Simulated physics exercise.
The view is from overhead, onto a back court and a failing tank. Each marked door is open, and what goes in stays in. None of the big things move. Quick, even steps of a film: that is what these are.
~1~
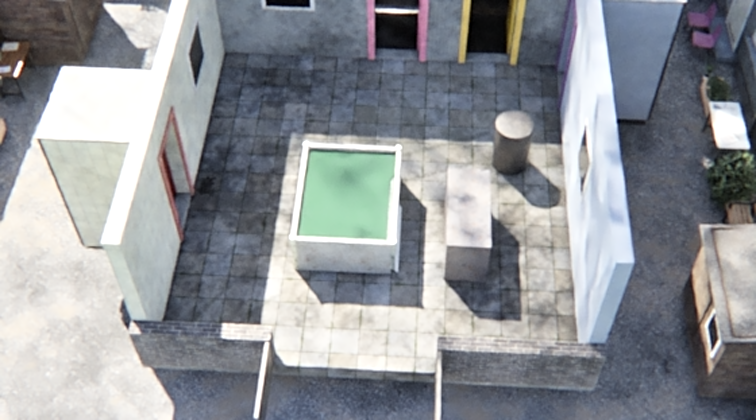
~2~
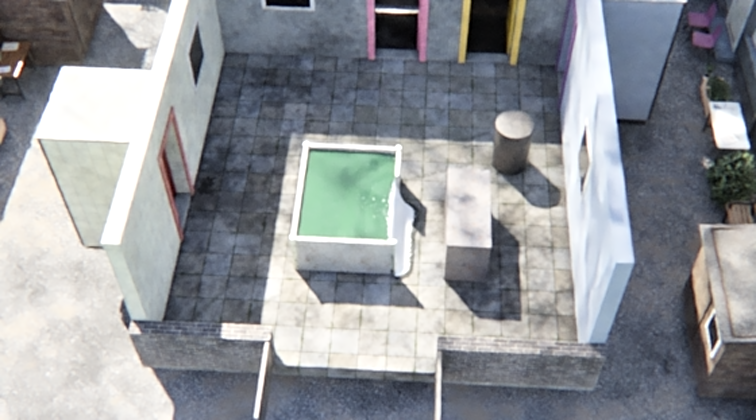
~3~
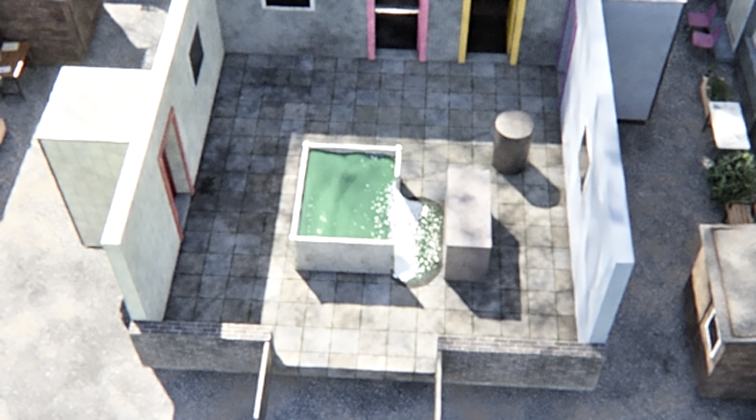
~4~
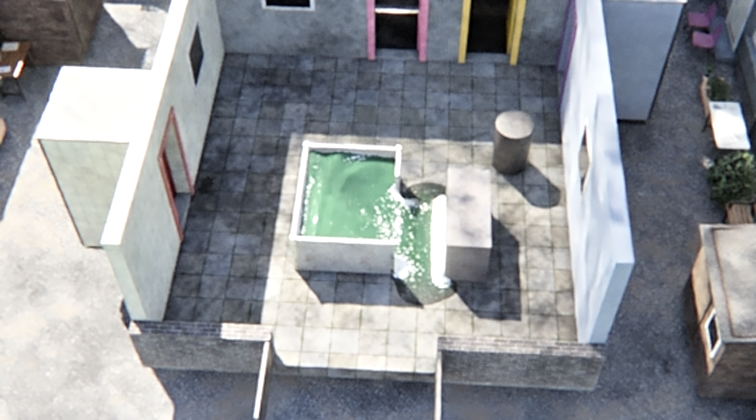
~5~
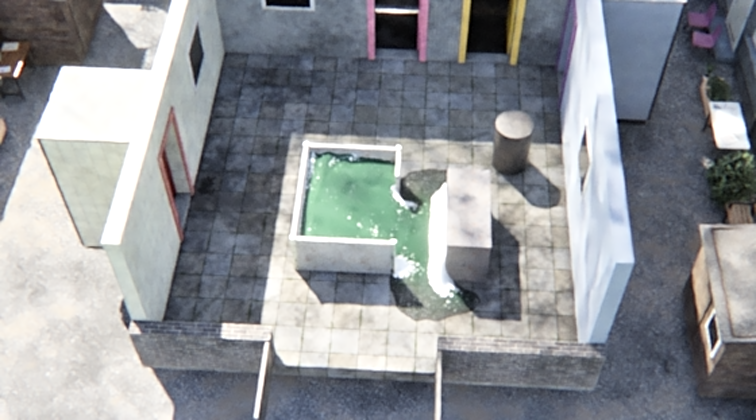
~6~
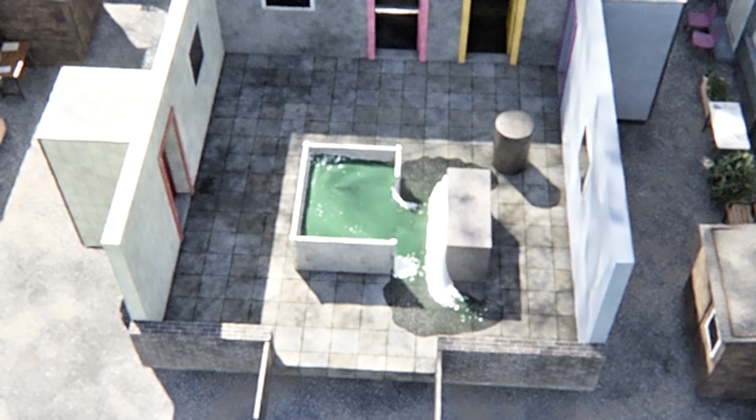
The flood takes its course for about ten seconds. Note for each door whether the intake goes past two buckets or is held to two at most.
Result: The purple door breaks the limit for sure; the red door respects the limit for sure; the yellow door breaks the limit for sure; the pink door breaks the limit for sure.
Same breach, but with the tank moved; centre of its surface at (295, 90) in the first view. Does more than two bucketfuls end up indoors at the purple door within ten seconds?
The purple door exceeds the limit.
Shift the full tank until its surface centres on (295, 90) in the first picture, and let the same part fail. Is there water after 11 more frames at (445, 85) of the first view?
Submerged.
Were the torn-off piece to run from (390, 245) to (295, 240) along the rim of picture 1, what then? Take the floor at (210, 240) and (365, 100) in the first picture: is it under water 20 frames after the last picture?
Soaked, Still dry.
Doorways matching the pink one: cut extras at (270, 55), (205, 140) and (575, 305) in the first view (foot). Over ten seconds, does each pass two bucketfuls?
In order: Stays within it, stays within it, tops the limit.
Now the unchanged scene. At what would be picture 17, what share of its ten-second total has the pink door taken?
0 %.
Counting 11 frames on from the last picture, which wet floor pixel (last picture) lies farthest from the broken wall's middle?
The farthest wet point should be near (540, 67).
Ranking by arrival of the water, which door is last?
Answer - the red-painted one.
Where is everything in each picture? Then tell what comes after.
The water tank at (348, 195) is whole and still, in the first frame.
The front is at (405, 274), out from the gap at (393, 227), in the second frame.
The front is at (432, 205), out from the gap at (393, 229), in the third frame.
The front is at (444, 294), out from the gap at (393, 231), in the fourth frame.
The front is at (473, 302), out from the gap at (393, 231), in the fifth frame.
The front is at (496, 316), out from the gap at (393, 231), in the sixth frame.
A moment on, water covers 25 % of the floor; the purple door not reached, the red door not reached, the yellow door not reached, the pink door not reached.
Next, water covers 40 % of the floor; the purple door not reached, the red door not reached, the yellow door wet at the sill, nothing in, the pink door wet at the sill, nothing in.
Then, water covers 50 % of the floor; the purple door under two buckets in, the red door not reached, the yellow door over two buckets in, the pink door over two buckets in.
Later, water covers 60 % of the floor; the purple door over two buckets in, the red door not reached, the yellow door far over two buckets in, the pink door far over two buckets in.
In the end, water covers 75 % of the floor; the purple door over two buckets in, the red door wet at the sill, nothing in, the yellow door far over two buckets in, the pink door far over two buckets in.
